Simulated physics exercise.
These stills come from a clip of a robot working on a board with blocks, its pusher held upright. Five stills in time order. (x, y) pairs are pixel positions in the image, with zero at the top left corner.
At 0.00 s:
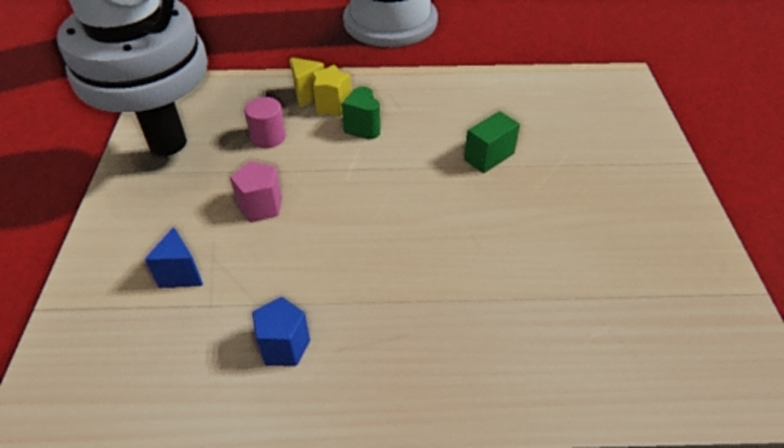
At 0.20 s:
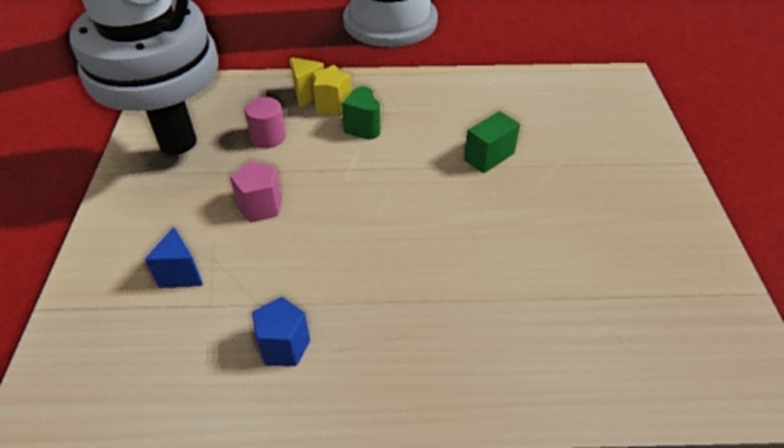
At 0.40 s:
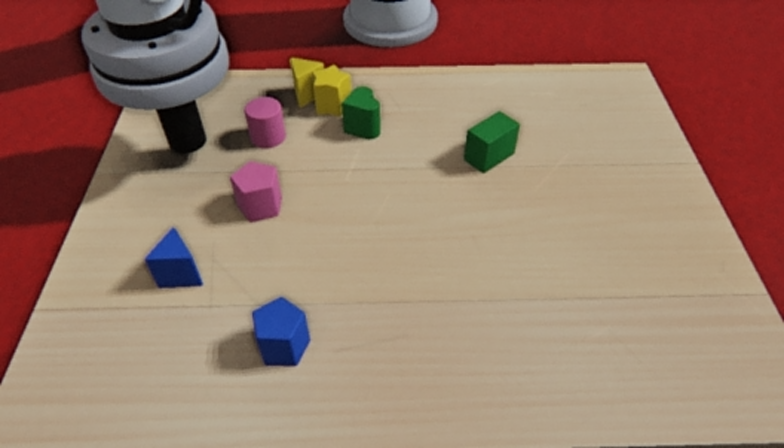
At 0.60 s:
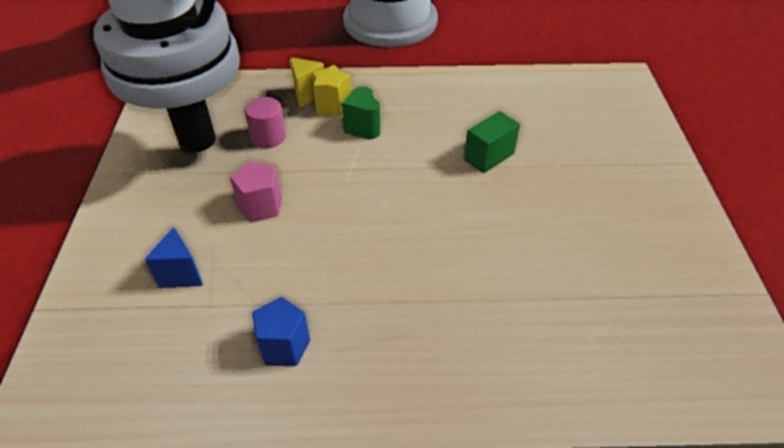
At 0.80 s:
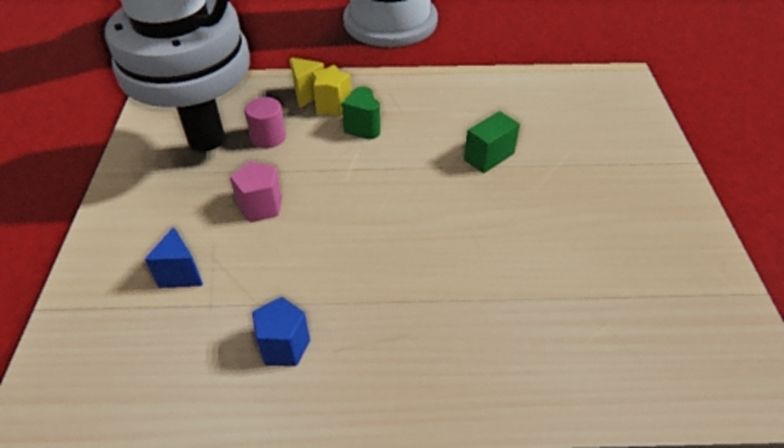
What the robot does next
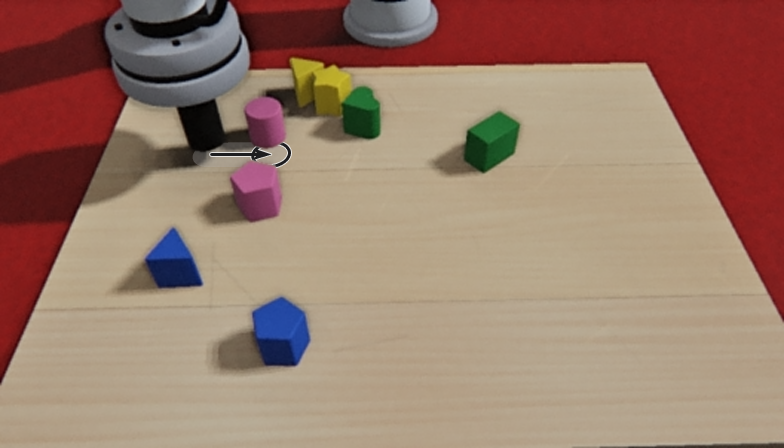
A robot arm with a black cylindrical tip slides a short way right across the upper left of a wooden board, nearing the pink round block, while the pink, blue, yellow and green blocks all stay still.
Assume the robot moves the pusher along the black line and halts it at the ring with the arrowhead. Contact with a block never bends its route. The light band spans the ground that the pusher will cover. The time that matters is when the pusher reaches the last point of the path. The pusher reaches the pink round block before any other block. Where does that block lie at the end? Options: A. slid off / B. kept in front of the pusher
My pick is A.
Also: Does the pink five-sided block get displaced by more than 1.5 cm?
I'd say no.
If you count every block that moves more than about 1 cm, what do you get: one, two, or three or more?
Blocks displaced: 1.
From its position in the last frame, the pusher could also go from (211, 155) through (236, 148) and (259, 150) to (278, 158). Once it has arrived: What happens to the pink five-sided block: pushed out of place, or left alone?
In the end it has not been moved.
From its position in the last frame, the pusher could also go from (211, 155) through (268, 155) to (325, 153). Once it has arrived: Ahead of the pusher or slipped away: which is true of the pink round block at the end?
It lies beside or behind the pusher.
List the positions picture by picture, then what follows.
Tip of the pusher (168, 144), middles of tops, pink five-sided block (254, 176), pink round block (262, 107), in the first frame.
Pusher (178, 143), nothing pushed, in the second frame.
Pusher (188, 142), nothing pushed, in the third frame.
Pusher (198, 141), nothing pushed, in the fourth frame.
Pusher (207, 140), pink five-sided block (254, 176), pink round block (262, 107), in the fifth frame.
The line goes from (211, 155) directly to (271, 154).
The first path, step by step. Halfway along, pusher (238, 140); nothing pushed yet.
At the end, pusher (268, 140); pink five-sided block unmoved; pink round block (280, 102).
